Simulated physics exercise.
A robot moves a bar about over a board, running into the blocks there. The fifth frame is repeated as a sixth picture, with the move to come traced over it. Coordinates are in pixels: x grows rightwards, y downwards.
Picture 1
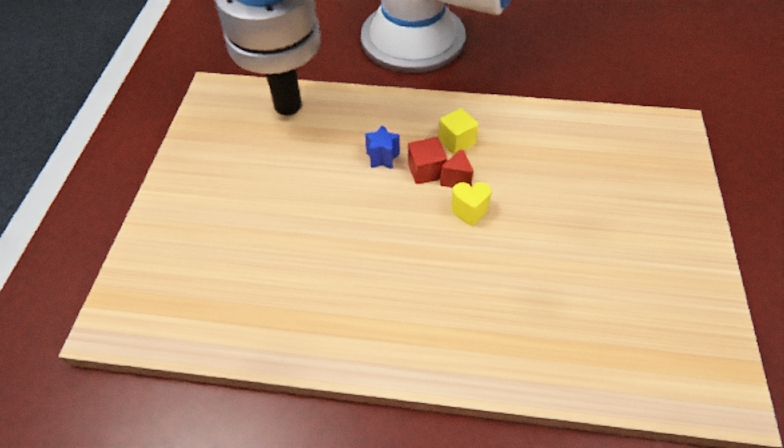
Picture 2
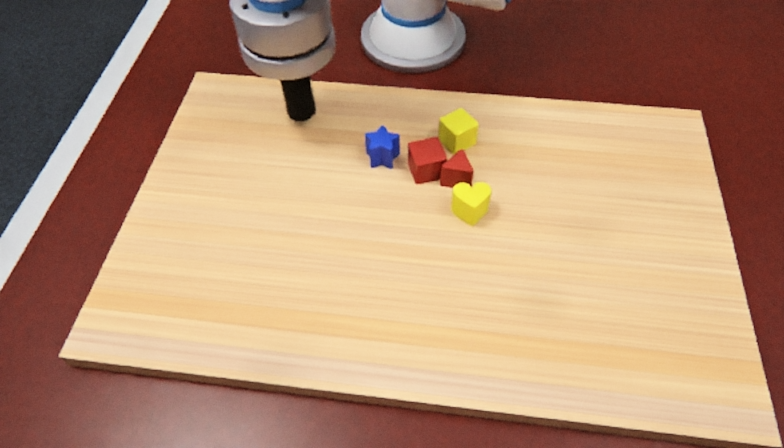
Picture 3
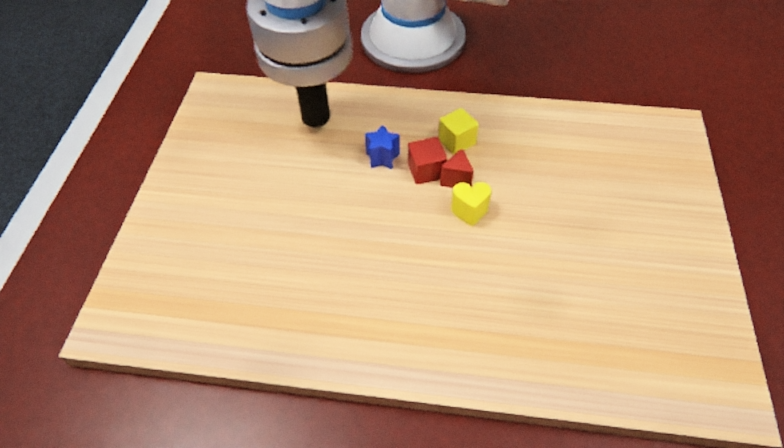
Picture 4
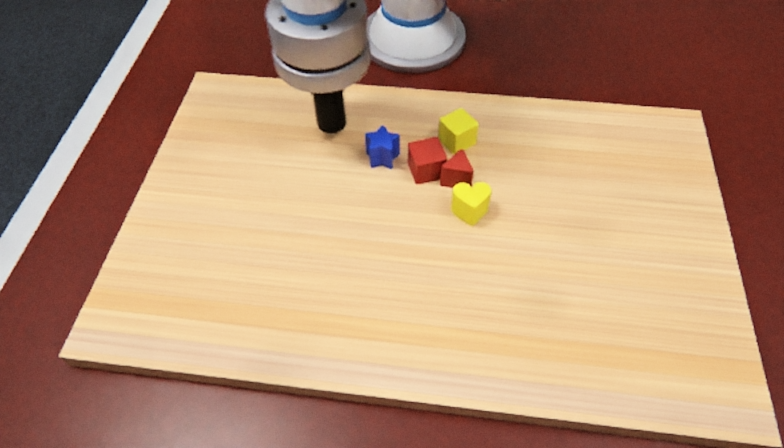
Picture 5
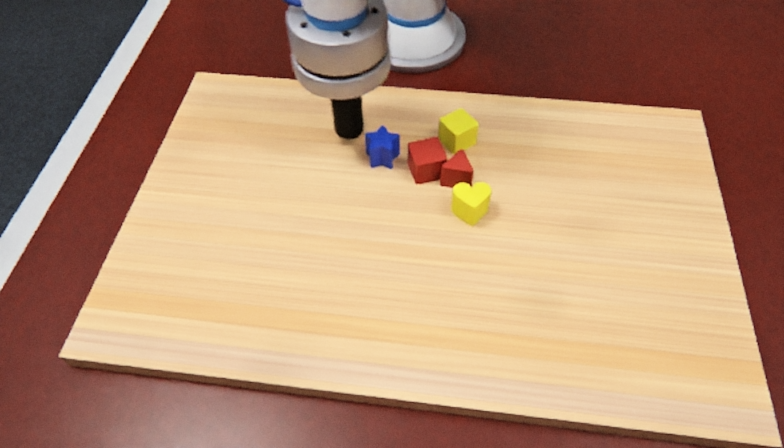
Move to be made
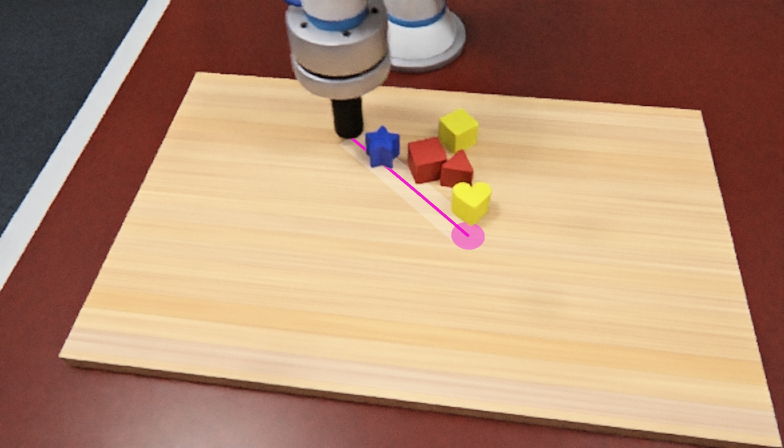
A robot arm slides its black bar right and slightly downward, nearing the still blue star.
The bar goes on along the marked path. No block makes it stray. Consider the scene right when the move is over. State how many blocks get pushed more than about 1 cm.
The push will move three blocks or more.
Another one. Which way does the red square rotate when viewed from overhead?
It twists anticlockwise.
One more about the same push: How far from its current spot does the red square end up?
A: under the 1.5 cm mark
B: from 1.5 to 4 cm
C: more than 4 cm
I choose C.
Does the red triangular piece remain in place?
The answer is no.
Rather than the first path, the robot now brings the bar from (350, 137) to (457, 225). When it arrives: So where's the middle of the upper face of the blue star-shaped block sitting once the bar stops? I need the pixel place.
(472, 183)
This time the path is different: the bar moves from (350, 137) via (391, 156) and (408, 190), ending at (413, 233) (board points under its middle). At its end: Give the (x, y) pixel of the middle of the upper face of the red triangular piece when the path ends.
Top centre: (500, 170).
Drawn move, from (350, 137) directly to (468, 236).
The first path, step by step. One third of the way, bar at (387, 159); blue star-shaped block at (413, 157), turned 30° anticlockwise; red square at (445, 157); red triangular piece at (477, 167).
Two thirds of the way, bar at (426, 192); blue star-shaped block at (456, 177), turned 65° anticlockwise; red square at (483, 163), turned 35° anticlockwise; red triangular piece at (510, 172); yellow heart-shaped block at (485, 197).
At the end, bar at (469, 228); blue star-shaped block at (475, 187), turned 115° anticlockwise; red square at (488, 162), turned 45° anticlockwise; red triangular piece at (513, 172), turned 15° anticlockwise; yellow heart-shaped block at (509, 203), turned 30° clockwise.
